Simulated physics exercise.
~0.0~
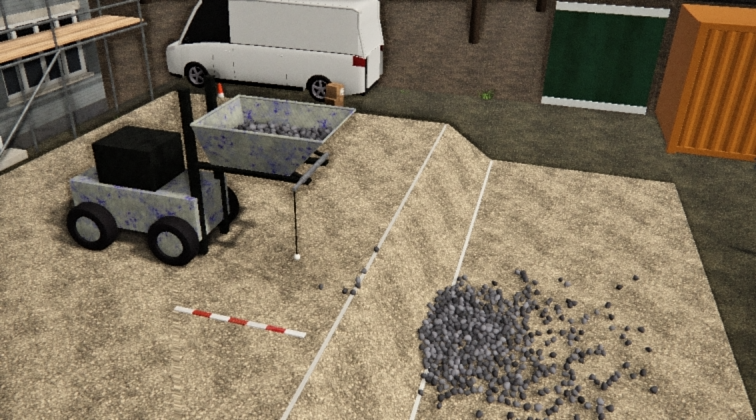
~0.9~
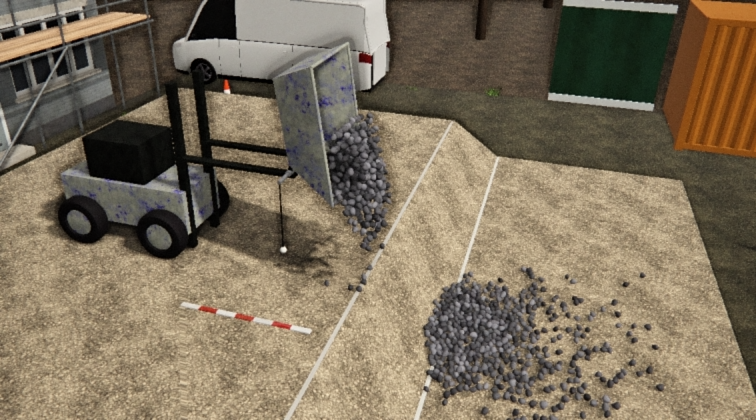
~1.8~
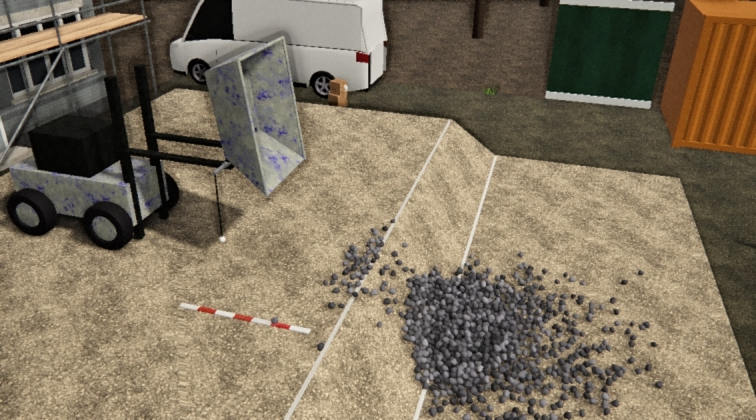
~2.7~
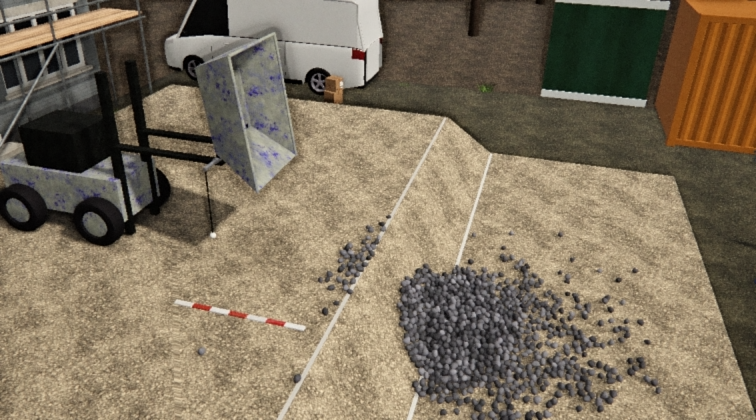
A wheeled loader with a mottled grey and blue skip stands at the left of a sandy yard, seen from above, its skip full of dark grey stones. To the right the ground slopes down between two white lines to a loose heap of similar stones, with a white van, green door and orange container behind. The skip tips steeply forward and the stones pour out towards the slope. The machine draws back left as they settle, some strewn around the upper line, most swelling the heap below. The emptied skip stays tilted.
